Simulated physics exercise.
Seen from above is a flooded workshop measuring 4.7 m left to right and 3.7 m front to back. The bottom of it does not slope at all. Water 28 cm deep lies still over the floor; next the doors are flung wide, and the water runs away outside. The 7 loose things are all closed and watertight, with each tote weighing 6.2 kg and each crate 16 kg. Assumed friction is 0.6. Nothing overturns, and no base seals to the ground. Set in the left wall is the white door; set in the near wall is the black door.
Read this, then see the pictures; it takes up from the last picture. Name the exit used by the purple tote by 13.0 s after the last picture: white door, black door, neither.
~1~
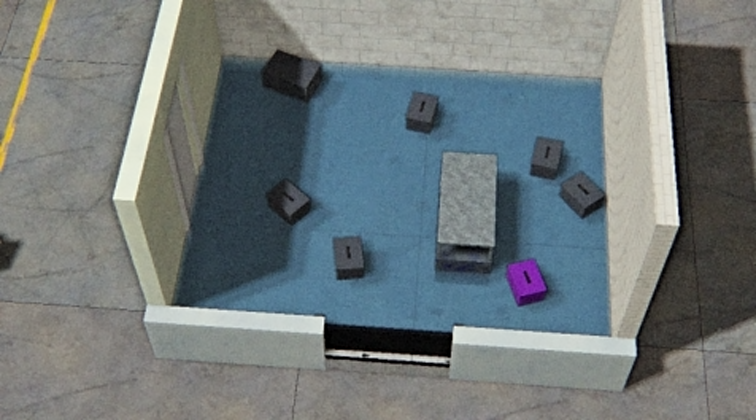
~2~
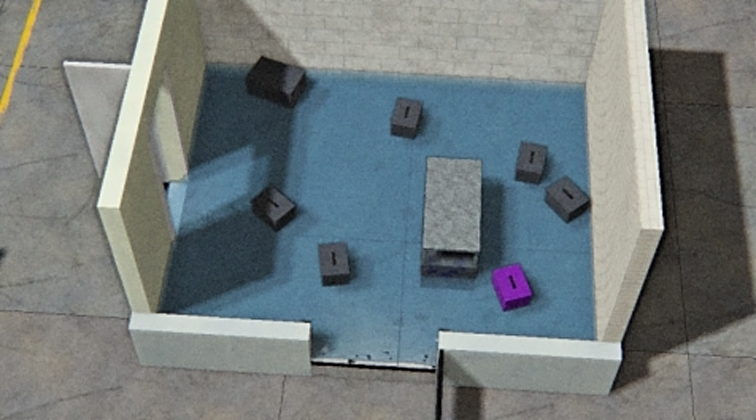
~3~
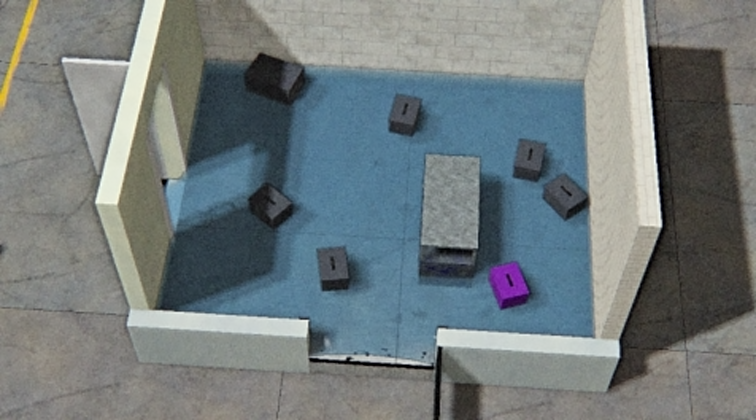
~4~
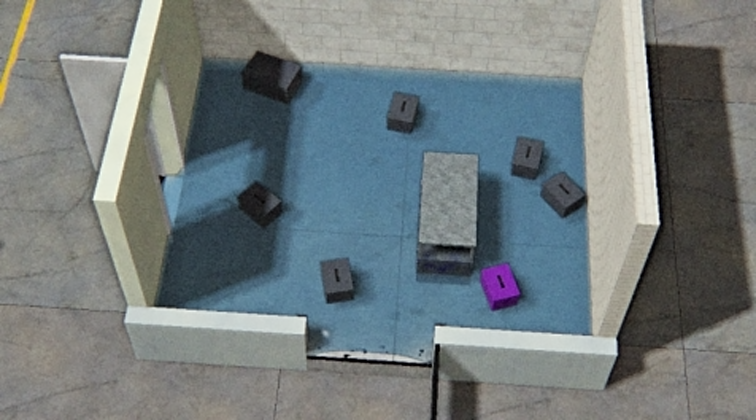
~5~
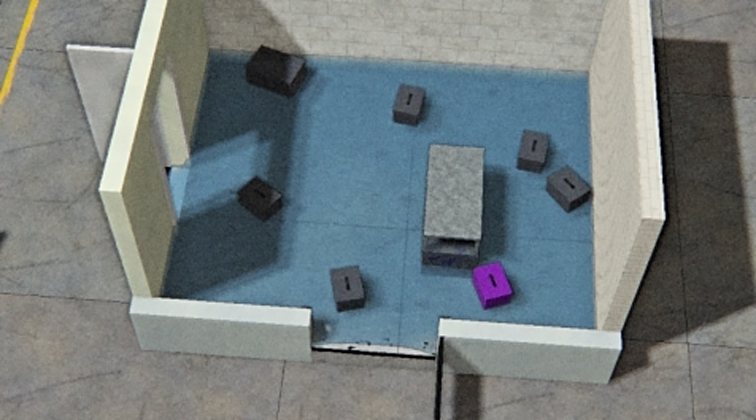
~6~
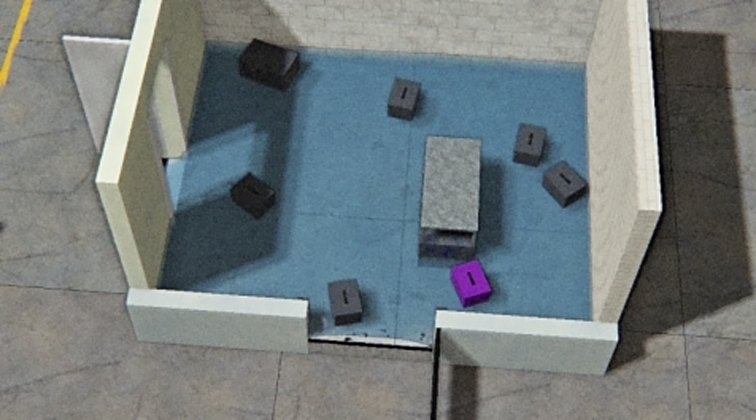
Exit of the purple tote: Black door.
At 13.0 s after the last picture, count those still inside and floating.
Of them, 2.
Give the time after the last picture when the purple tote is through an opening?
That happens at about 1.5 s.
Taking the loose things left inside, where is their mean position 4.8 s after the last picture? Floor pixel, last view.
Around (400, 169).
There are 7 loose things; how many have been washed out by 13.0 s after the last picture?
By my count, 5.
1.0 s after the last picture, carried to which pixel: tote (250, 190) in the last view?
Position: About (236, 210).
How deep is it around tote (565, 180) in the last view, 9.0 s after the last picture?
Roughly 13 cm.
Then, 1.0 s after the last picture the purple tote is near (411, 291), 1.1 m from its start, afloat; 1 of 7 are out; 6 afloat.
Then, 4.8 s after the last picture the purple tote has gone out by the black door; 3 of 7 are out; 4 afloat.
Then, 9.0 s after the last picture the purple tote has gone out by the black door; 4 of 7 are out; 3 afloat.
Then, 13.0 s after the last picture the purple tote has gone out by the black door; 5 of 7 are out; 2 afloat.
